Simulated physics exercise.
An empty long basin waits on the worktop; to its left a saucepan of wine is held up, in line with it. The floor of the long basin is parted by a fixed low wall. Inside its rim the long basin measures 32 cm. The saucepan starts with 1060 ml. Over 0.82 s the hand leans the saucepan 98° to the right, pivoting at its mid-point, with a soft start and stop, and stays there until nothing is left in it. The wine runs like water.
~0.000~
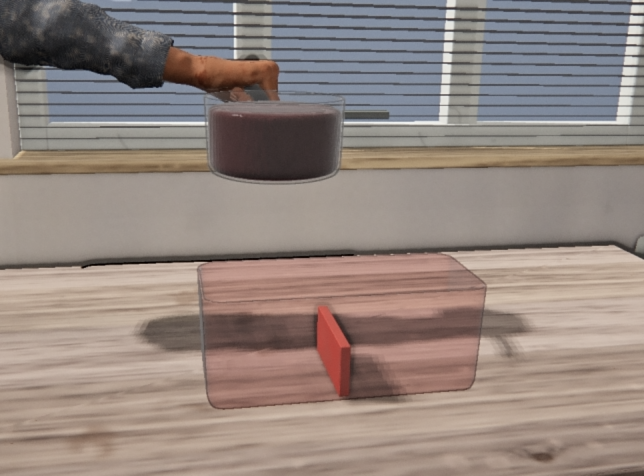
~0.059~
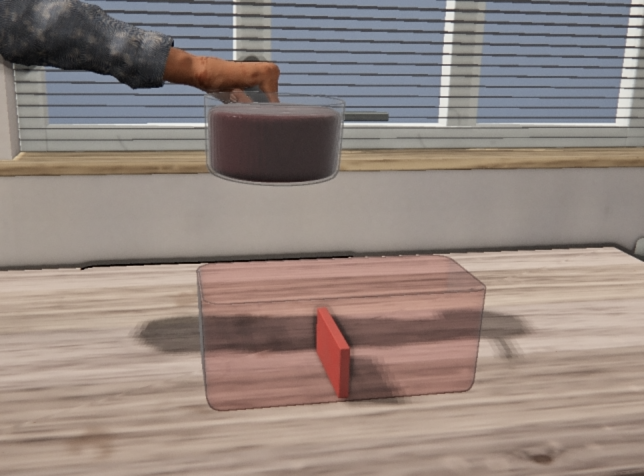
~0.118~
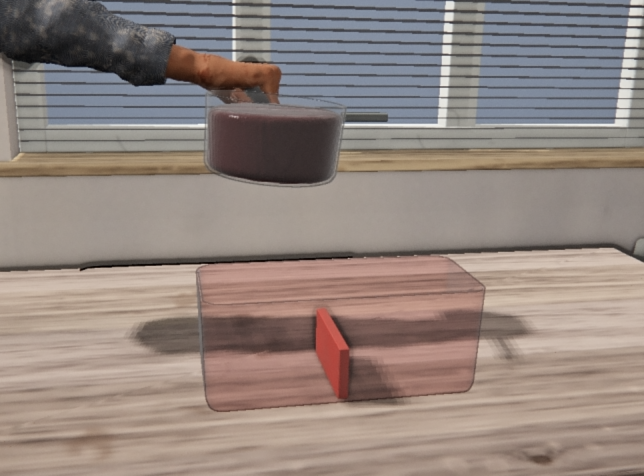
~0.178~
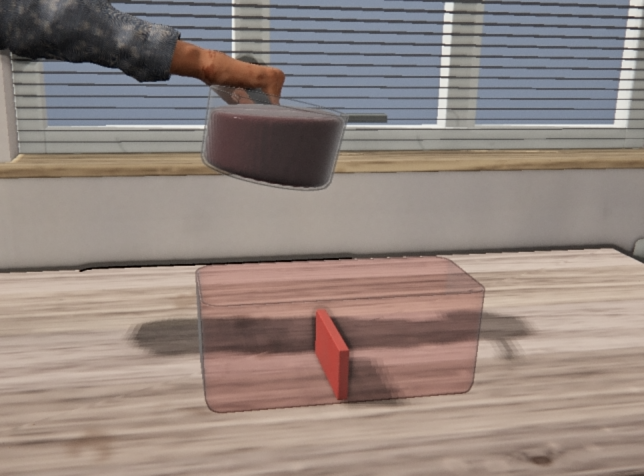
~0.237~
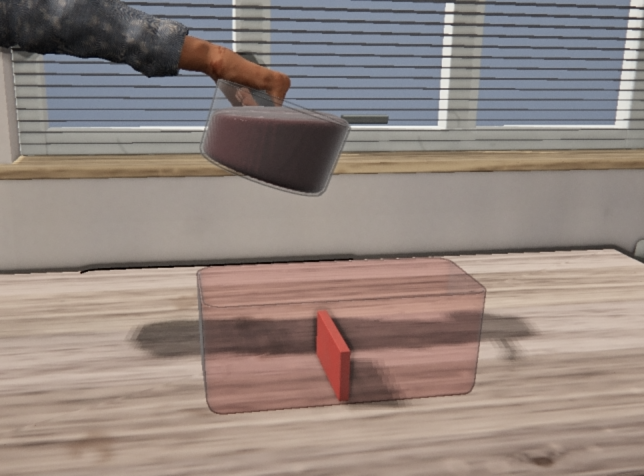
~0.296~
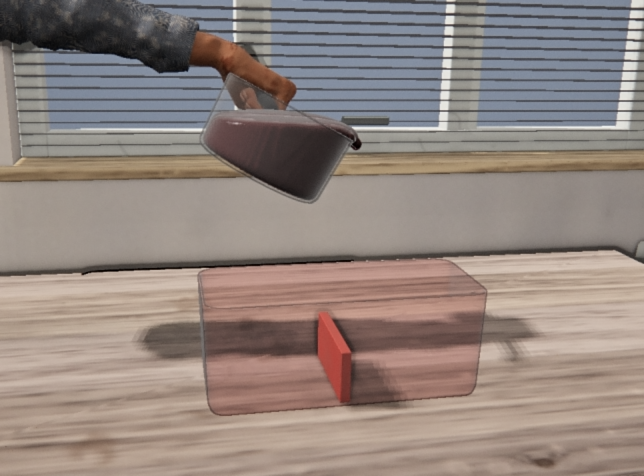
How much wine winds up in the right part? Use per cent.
The far part has some 94 per cent.
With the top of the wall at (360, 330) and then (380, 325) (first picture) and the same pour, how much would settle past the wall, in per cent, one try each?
In turn about 80 and 55 per cent.
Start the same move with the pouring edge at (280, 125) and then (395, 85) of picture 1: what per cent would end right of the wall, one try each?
In turn about 55 and 80 per cent.
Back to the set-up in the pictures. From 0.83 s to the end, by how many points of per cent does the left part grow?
Near 4 in a hundred.
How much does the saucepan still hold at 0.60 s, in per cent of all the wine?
Some 38 per cent.
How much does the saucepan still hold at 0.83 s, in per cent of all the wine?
Some 10 per cent.
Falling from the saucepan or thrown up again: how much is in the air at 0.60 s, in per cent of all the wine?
Some 40 per cent.
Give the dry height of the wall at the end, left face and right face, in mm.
Left about 58 mm, right about 12 mm.
By 0.60 s the tilt is 82° and 39 per cent is still to pour, 0 is left of the wall and 22 right of it.
By 0.83 s the tilt is 98° and 10 per cent is still to pour, 1 is left of the wall and 76 right of it.
By 1.06 s the tilt is 98° and 2 per cent is still to pour, 4 is left of the wall and 91 right of it.
By 1.32 s the tilt is 98° and 0 per cent is still to pour, 4 is left of the wall and 94 right of it.
At rest 5 per cent lies left of the wall, 94 right of it and 1 outside.
